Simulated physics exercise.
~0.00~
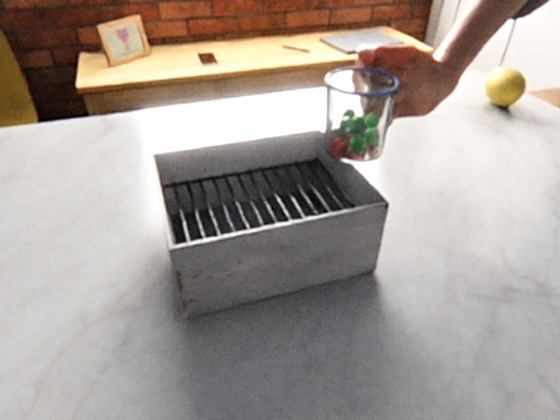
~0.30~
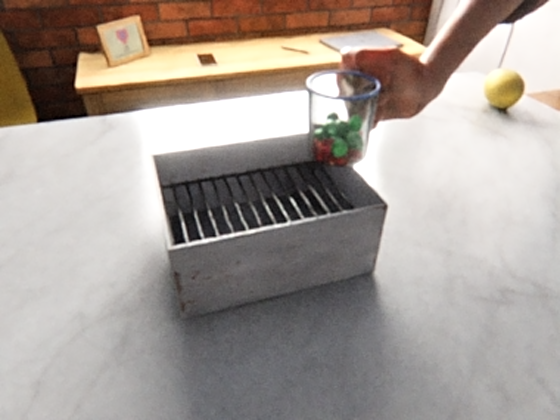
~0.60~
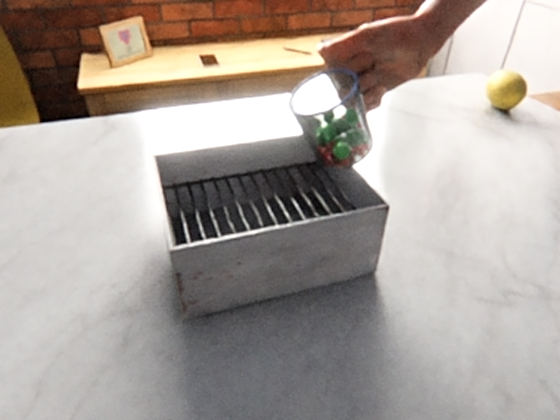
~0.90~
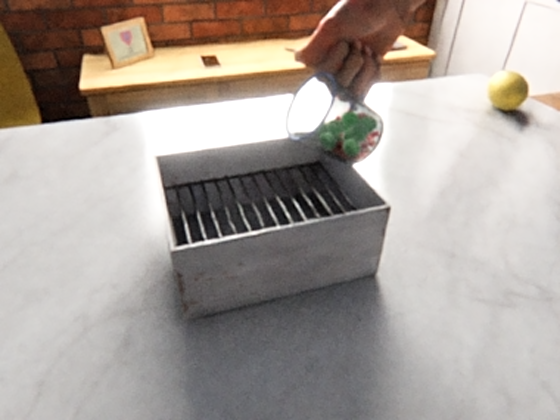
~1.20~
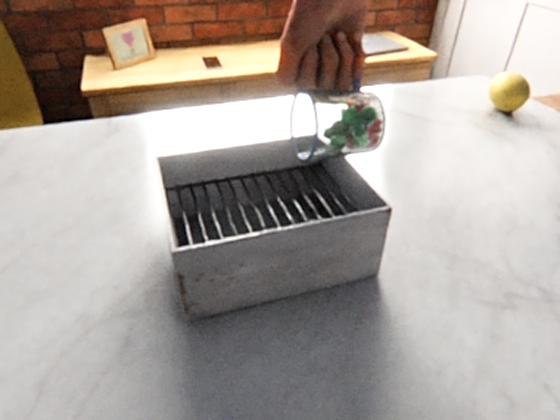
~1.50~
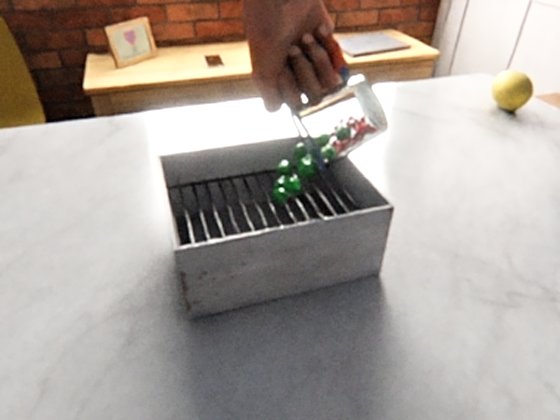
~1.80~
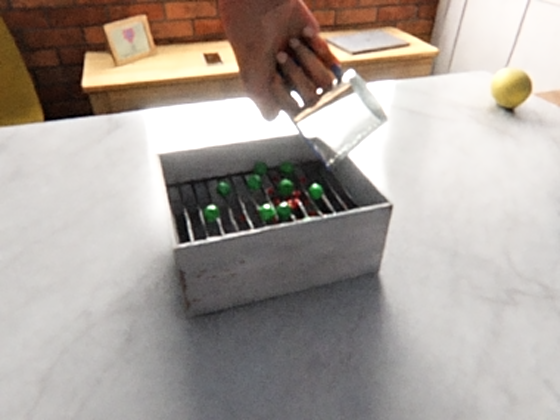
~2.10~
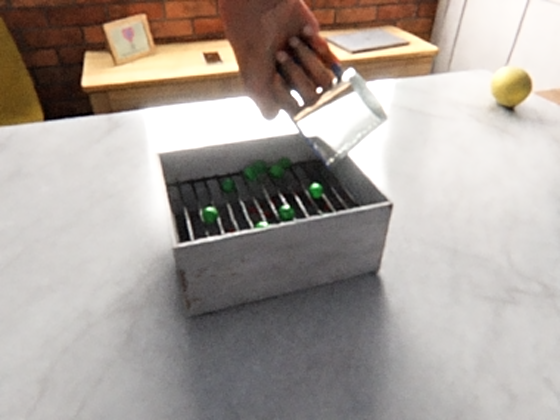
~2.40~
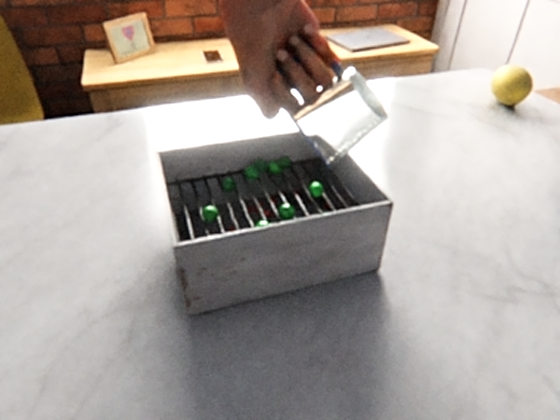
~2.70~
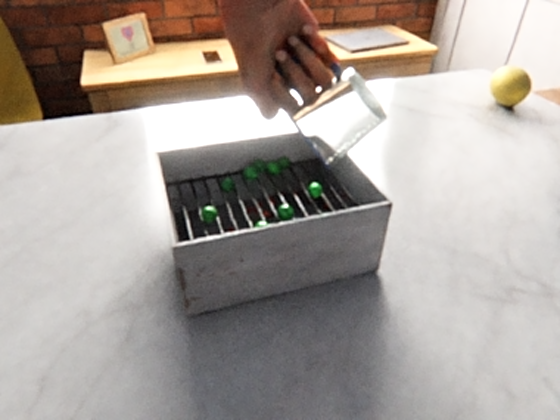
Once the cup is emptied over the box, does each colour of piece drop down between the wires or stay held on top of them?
The green pieces are held back on top of the wires. The red pieces pass between the wires and drop below them.
